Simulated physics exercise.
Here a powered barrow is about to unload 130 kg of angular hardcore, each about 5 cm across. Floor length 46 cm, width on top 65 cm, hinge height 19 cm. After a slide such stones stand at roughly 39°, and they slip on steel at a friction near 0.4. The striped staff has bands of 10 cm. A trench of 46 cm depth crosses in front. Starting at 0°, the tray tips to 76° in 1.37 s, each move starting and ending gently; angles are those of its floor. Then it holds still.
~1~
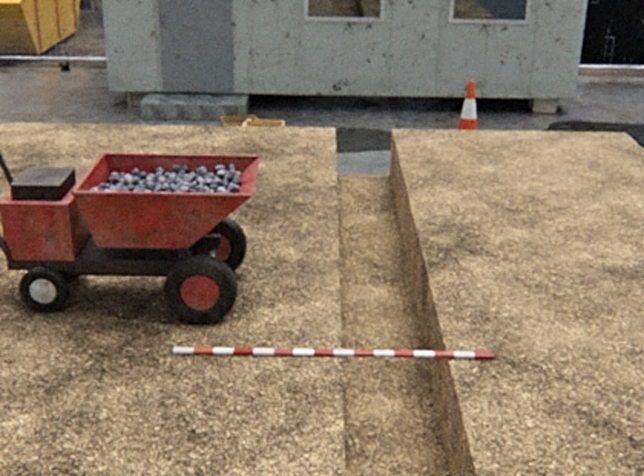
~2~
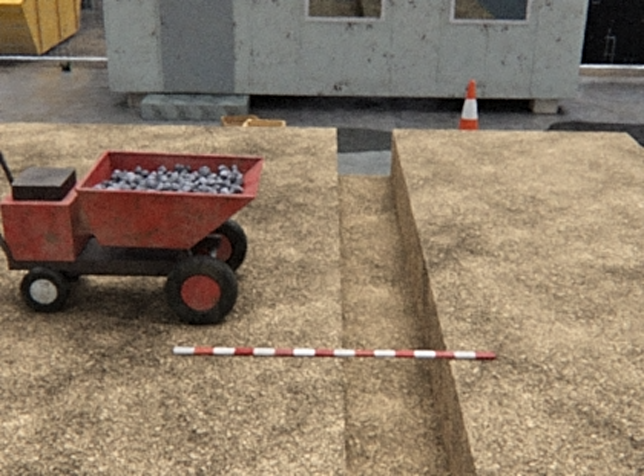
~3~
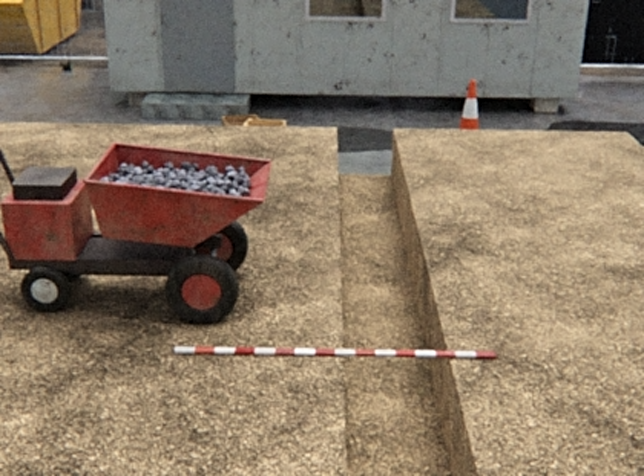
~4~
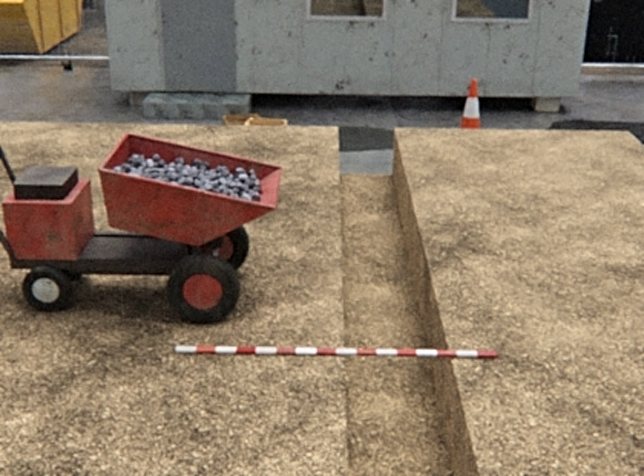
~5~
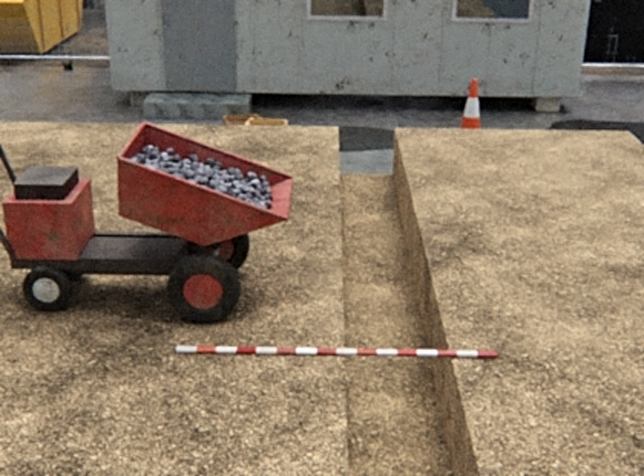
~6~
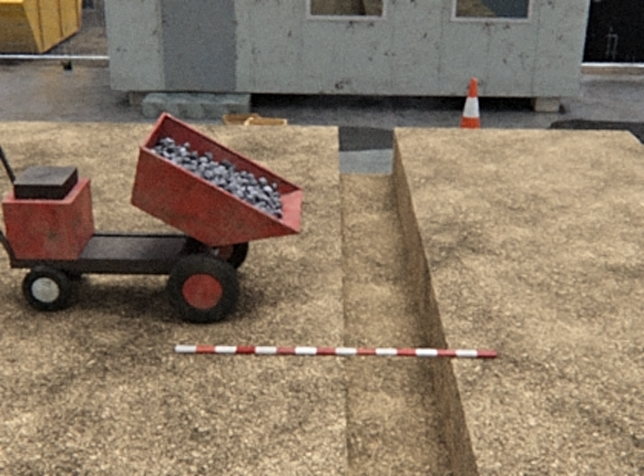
At the start, a red powered barrow stands left of a trench, its level tray full of grey stones, with a red-and-white striped staff lying in front. The tray then tilts, slowly at first, its rear rising and its front lip lowering toward the right, until it slopes steeply with the stones still inside.
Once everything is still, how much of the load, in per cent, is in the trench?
Close to 55 in a hundred.
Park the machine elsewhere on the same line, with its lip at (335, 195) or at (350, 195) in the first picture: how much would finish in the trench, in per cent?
First some 95, then 75 per cent.
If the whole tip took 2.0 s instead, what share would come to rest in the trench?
It would be near 55 per cent.
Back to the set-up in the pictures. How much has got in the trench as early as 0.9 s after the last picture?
About 25 per cent by then.
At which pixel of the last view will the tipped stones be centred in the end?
Around (384, 361).
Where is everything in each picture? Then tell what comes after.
Lip at (251, 196), floor tilted 0°, highest stones at (195, 178), in the first picture.
The tray is at 2°, its lip at (254, 198); the top of the load is at (182, 177), in the second picture.
Lip at (263, 201), floor tilted 6°, highest stones at (166, 174), in the third picture.
The tray is at 12°, its lip at (275, 208); the top of the load is at (149, 165), in the fourth picture.
Lip at (288, 219), floor tilted 20°, highest stones at (153, 157), in the fifth picture.
The tray is at 29°, its lip at (299, 233); the top of the load is at (163, 149), in the sixth picture.
Then, 0.4 s after the last picture the floor is at 64°, 99 % in the tray, 1 % short of the trench; the foremost stones are at (329, 281).
Then, 0.9 s after the last picture the floor is at 76°, 66 % in the tray, 10 % short of the trench, 24 % in the trench; the foremost stones are at (414, 343).
Then, 1.2 s after the last picture the floor is at 76°, 43 % in the tray, 10 % short of the trench, 47 % in the trench; the foremost stones are at (427, 358).
Then, 3.2 s after the last picture the floor is at 76°, 35 % in the tray, 10 % short of the trench, 55 % in the trench; the foremost stones are at (427, 358).
